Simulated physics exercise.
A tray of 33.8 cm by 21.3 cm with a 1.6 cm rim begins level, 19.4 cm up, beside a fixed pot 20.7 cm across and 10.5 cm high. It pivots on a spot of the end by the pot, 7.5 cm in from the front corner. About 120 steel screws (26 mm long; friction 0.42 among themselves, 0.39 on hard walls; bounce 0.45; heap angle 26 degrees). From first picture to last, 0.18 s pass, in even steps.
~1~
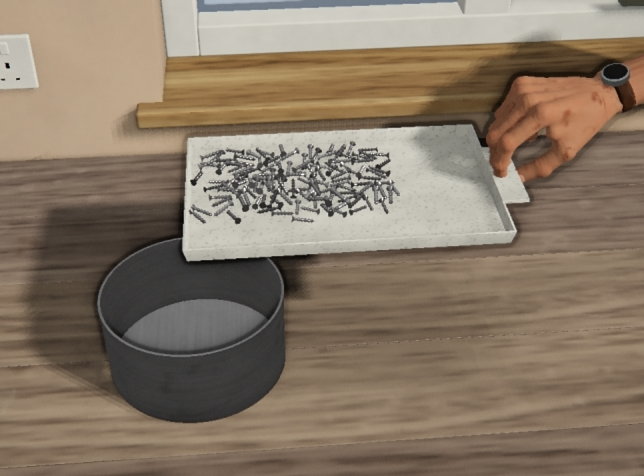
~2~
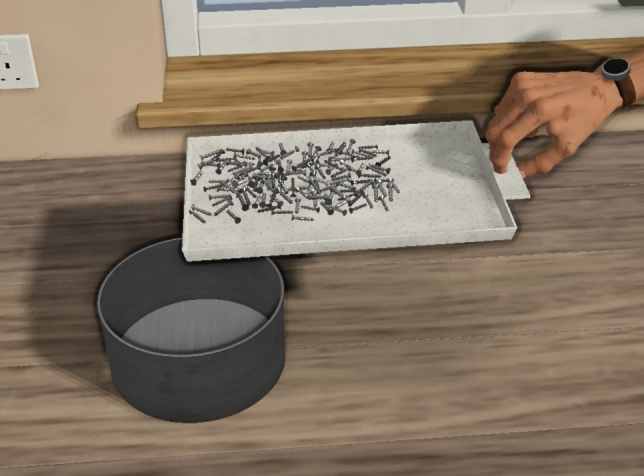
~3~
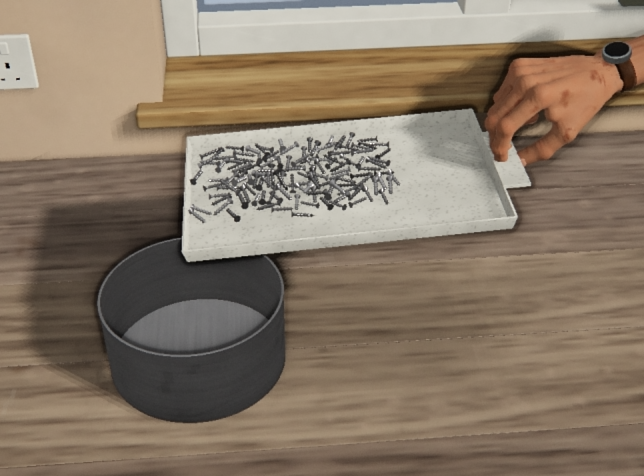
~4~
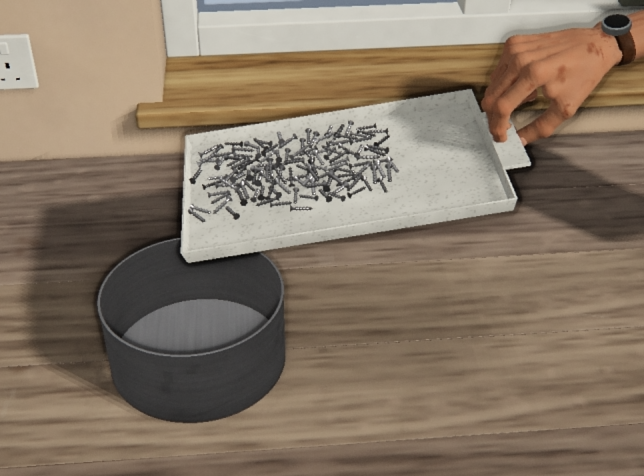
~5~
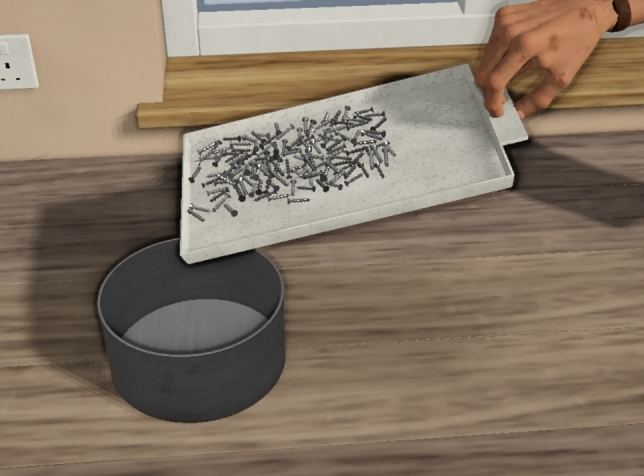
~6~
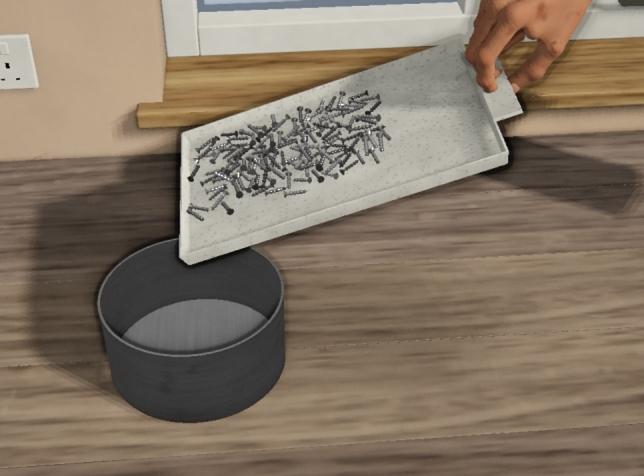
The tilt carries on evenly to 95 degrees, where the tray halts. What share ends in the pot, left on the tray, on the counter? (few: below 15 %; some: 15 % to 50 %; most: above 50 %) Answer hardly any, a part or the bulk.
In the pot: The bulk; left on the tray: Hardly any; on the counter: A part.
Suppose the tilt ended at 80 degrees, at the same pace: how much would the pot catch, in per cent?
It would be near 70 per cent.
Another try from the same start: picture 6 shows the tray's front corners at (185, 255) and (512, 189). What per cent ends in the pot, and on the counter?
Pot 95, counter 5.
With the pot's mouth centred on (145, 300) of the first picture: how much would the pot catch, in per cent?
Some 90 per cent.
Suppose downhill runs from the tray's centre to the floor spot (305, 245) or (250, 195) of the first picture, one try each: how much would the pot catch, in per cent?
About 70 and 40 per cent.
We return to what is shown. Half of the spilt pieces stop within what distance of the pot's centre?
Some 18 cm.
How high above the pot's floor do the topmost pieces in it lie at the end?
Roughly 2.5 cm.
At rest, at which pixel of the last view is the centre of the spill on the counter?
At about (88, 326).
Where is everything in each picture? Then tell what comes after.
Tray tilt 0 degrees, front corners at (187, 248) and (512, 230); middle of the pieces at (304, 181); pot at (191, 292), in the first frame.
Tray tilt 1 degrees, front corners at (186, 248) and (513, 226); middle of the pieces at (304, 179), in the second frame.
Tray tilt 3 degrees, front corners at (186, 249) and (513, 215), lowest corner left front; middle of the pieces at (303, 175), in the third frame.
Tray tilt 8 degrees, front corners at (185, 250) and (513, 197), lowest corner left front; middle of the pieces at (302, 167), in the fourth frame.
Tray tilt 13 degrees, front corners at (184, 252) and (510, 174), lowest corner left front; middle of the pieces at (300, 158), in the fifth frame.
Tray tilt 19 degrees, front corners at (183, 254) and (504, 151), lowest corner left front; middle of the pieces at (286, 144); pot at (191, 292), in the sixth frame.
Then, 0.25 s after the last picture, tilt 58 degrees; the tray holds 100 %, the pot 0 %.
Then, 0.42 s after the last picture, tilt 82 degrees; the tray holds 70 %, the pot 0 %.
Then, 0.70 s after the last picture, tilt 95 degrees; the tray holds 0 %, the pot 70 %.
In the end, pot 75 %, tray 0 %, counter 25 %.
